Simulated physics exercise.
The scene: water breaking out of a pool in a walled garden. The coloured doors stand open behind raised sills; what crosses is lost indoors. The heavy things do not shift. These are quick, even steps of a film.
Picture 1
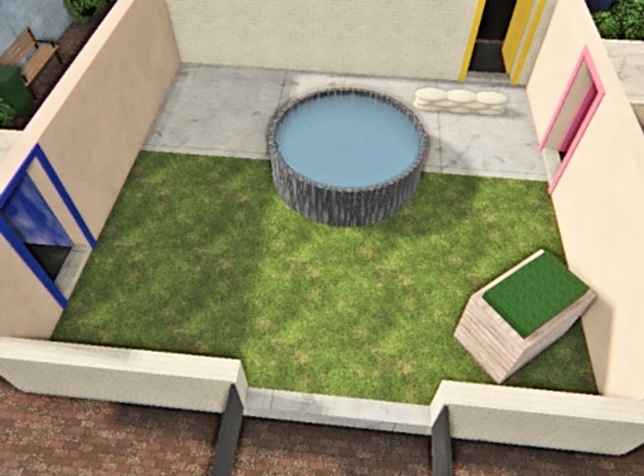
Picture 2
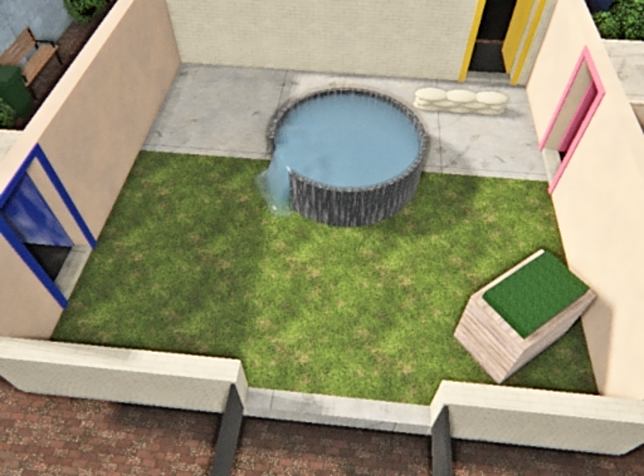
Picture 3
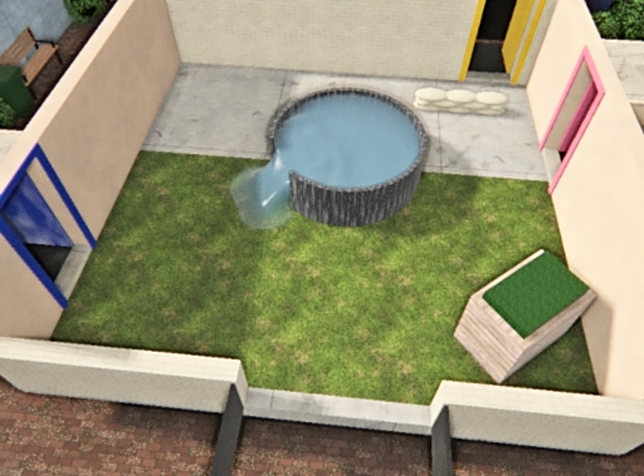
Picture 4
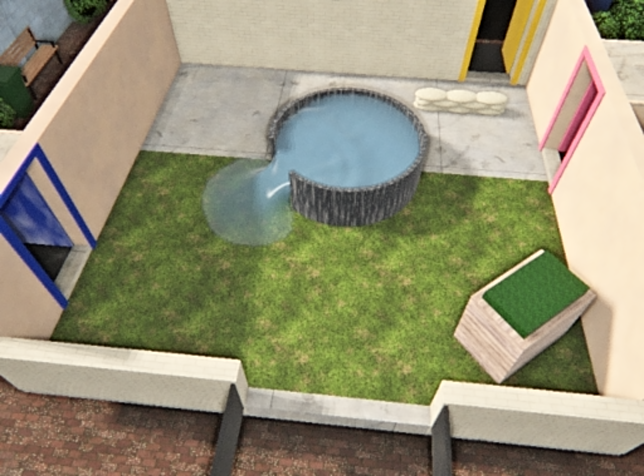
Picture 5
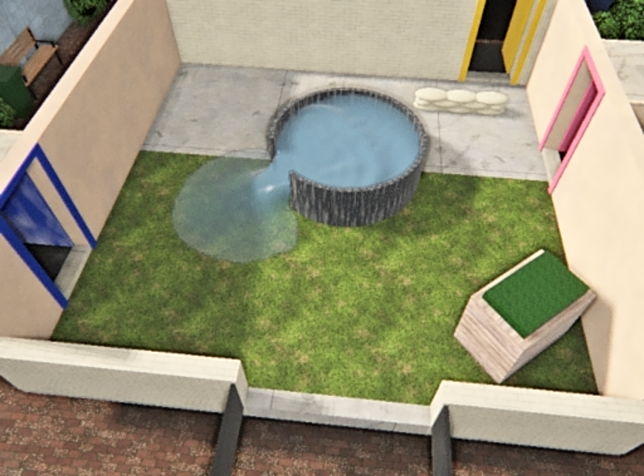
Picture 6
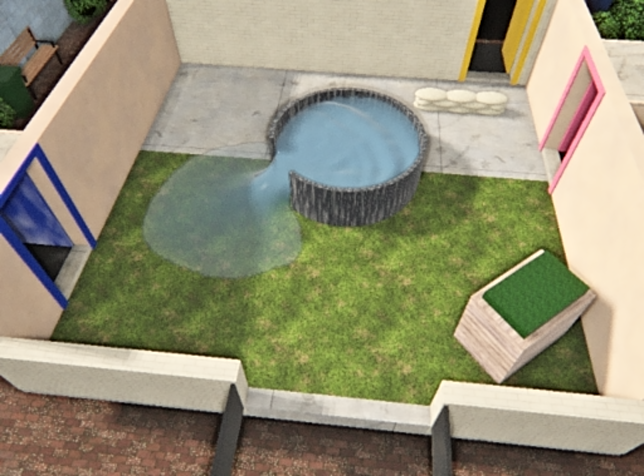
A round, dark stone pool brimming with blue water stands toward the back of a walled garden, seen from above by a still camera. Around it are grass and grey paving, a blue door at left, a yellow one behind, a pink one at right, and a green-topped block. Water breaks through the pool's left side and spreads leftward across the grass in a widening, see-through sheet.
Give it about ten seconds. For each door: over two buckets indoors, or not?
The blue door floods; the pink door holds within the limit; the yellow door holds within the limit.
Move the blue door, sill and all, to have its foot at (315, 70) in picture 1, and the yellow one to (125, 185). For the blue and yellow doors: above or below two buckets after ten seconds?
In short: Blue stays under; yellow takes more.
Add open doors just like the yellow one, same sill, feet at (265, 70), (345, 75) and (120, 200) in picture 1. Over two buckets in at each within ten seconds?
In turn: Stays under, keeps below it, passes that mark.
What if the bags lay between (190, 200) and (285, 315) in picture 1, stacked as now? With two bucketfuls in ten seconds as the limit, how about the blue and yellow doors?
My reading: Blue door keeps below it; yellow door keeps below it.
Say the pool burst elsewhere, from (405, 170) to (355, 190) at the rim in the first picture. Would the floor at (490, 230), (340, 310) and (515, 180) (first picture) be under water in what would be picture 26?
As listed: Covered, under water, flooded.
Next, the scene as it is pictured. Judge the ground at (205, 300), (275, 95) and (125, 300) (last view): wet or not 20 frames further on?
As listed: Flooded, clear, wet.
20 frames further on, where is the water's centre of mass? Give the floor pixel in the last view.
Around (259, 206).
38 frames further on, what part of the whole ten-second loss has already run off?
I make it 40 per cent.
A moment on, water covers 20 % of the floor; the blue door wet at the sill, nothing in, the pink door not reached, the yellow door not reached.
Next, water covers 30 % of the floor; the blue door under two buckets in, the pink door not reached, the yellow door not reached.
Then, water covers 40 % of the floor; the blue door over two buckets in, the pink door not reached, the yellow door not reached.
Later, water covers 65 % of the floor; the blue door over two buckets in, the pink door not reached, the yellow door not reached.
In the end, water covers 90 % of the floor; the blue door over two buckets in, the pink door not reached, the yellow door wet at the sill, nothing in.
